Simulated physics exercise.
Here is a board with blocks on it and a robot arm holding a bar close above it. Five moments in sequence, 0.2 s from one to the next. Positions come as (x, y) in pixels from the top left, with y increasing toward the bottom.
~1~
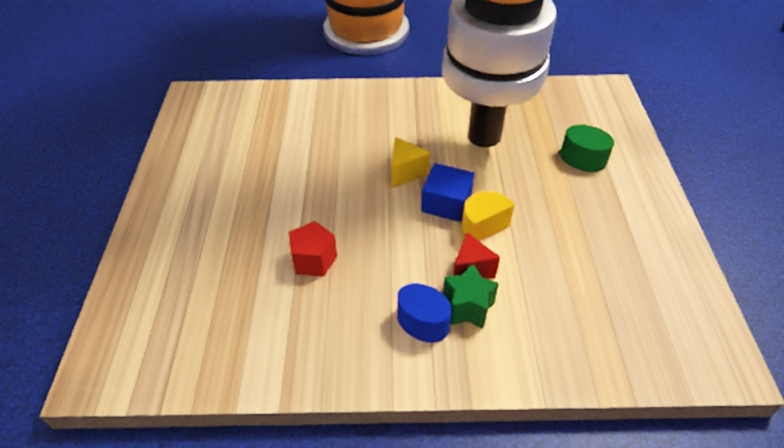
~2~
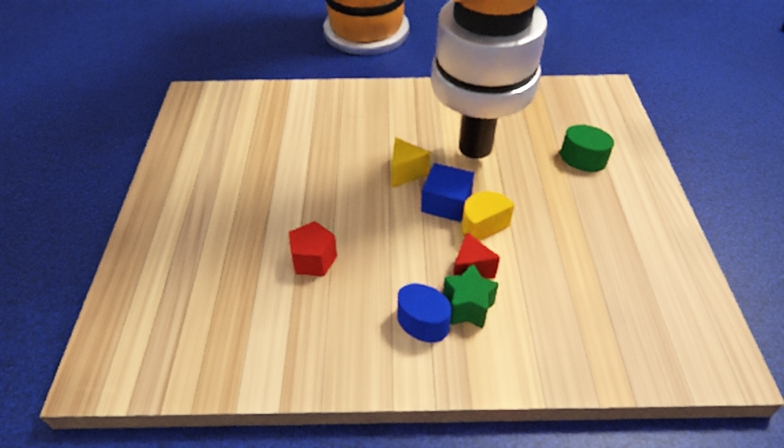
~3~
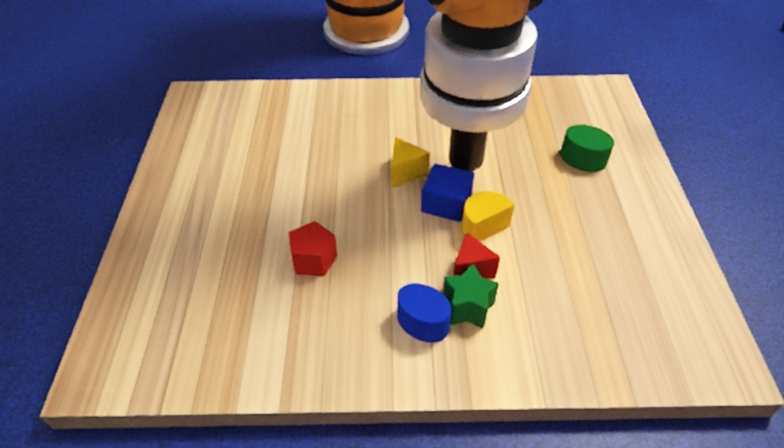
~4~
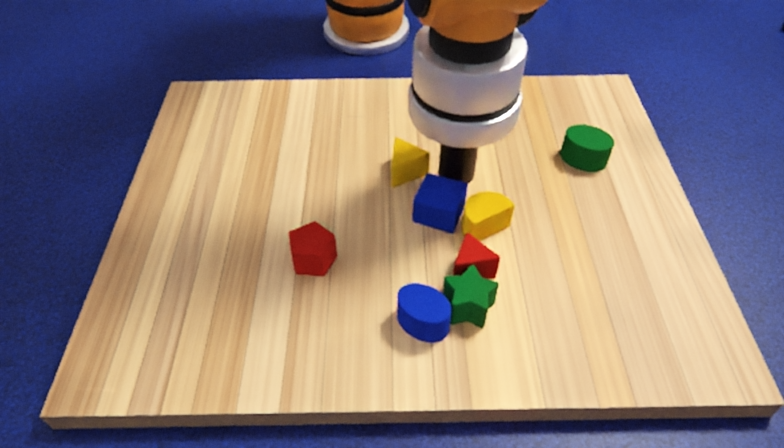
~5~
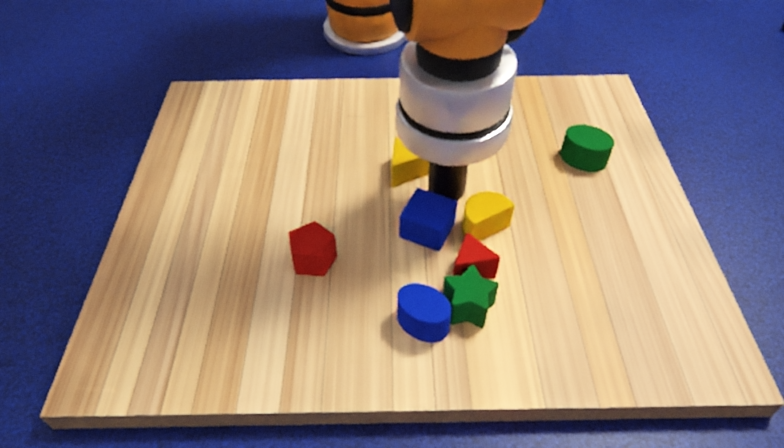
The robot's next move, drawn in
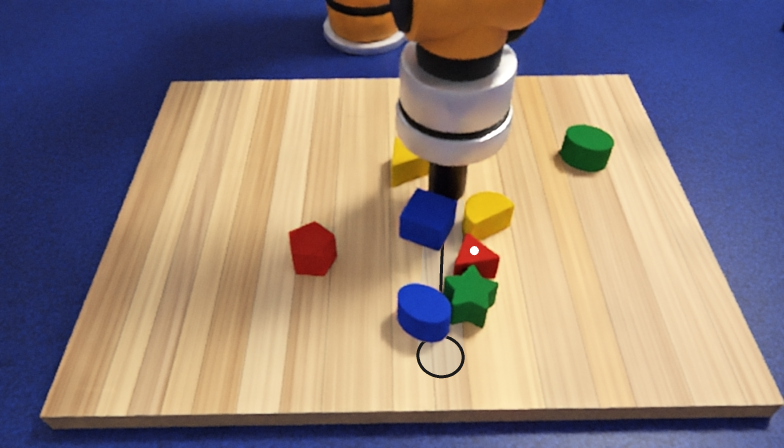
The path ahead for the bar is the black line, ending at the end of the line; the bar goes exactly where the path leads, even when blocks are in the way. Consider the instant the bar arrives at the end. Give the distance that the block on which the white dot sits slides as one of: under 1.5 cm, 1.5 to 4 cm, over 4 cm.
Short of 1.5 cm.
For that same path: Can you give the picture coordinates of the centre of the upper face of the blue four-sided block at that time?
I'd say the blue four-sided block ends with its top centre at (397, 259).
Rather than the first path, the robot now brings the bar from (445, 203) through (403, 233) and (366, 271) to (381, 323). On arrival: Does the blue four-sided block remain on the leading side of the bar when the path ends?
Yes, that is how it ends up.
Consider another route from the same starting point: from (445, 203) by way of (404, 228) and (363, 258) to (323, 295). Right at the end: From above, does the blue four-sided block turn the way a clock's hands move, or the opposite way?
Looking down, it rotates anti-clockwise.
The drawn path runs from (445, 203) directly to (440, 356); the dot is on the red triangular block.
What follows on the original path. One third of the way, bar (444, 235); blue four-sided block (408, 247), turned 45° clockwise.
Two thirds of the way, bar (442, 286); blue oval block (422, 309); blue four-sided block (397, 259), turned 65° clockwise; green star (479, 298), turned 25° anticlockwise; red triangular block (480, 255), turned 10° anticlockwise.
At the end, bar (442, 344); blue oval block (400, 358), turned 65° clockwise; blue four-sided block (397, 259), turned 65° clockwise; green star (486, 314), turned 70° anticlockwise; red triangular block (480, 255), turned 10° anticlockwise.
